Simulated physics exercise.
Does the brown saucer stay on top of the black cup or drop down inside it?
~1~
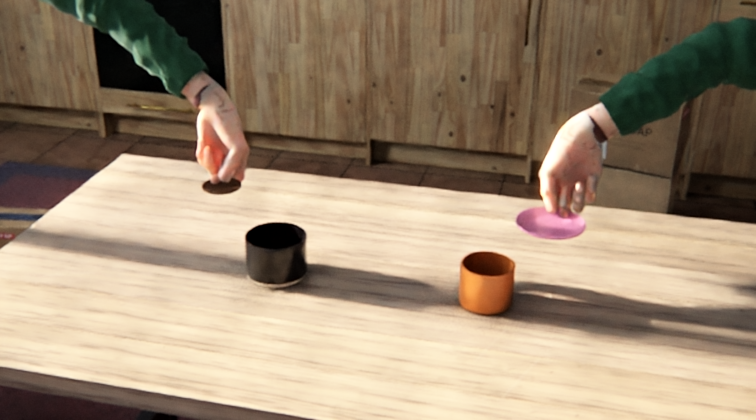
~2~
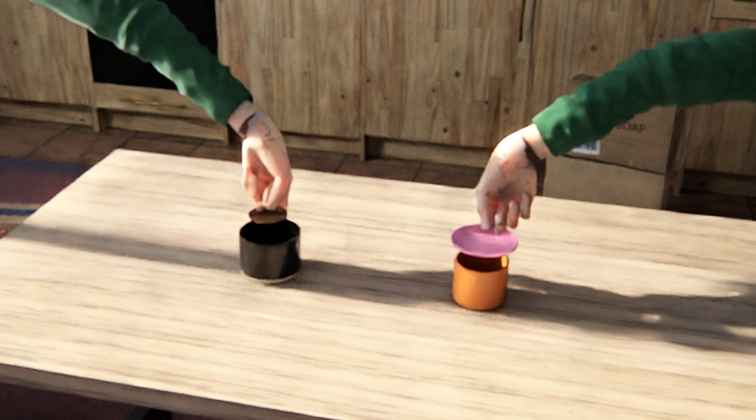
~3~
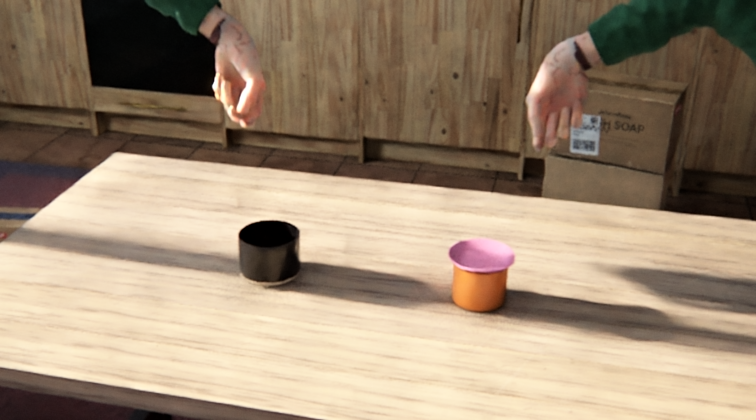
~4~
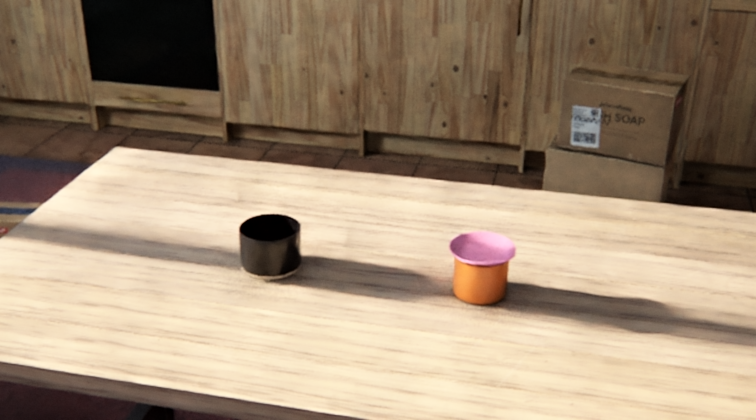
The brown saucer drops down inside the black cup. The pink plate, by contrast, stays on the rim of the orange cup like a lid.
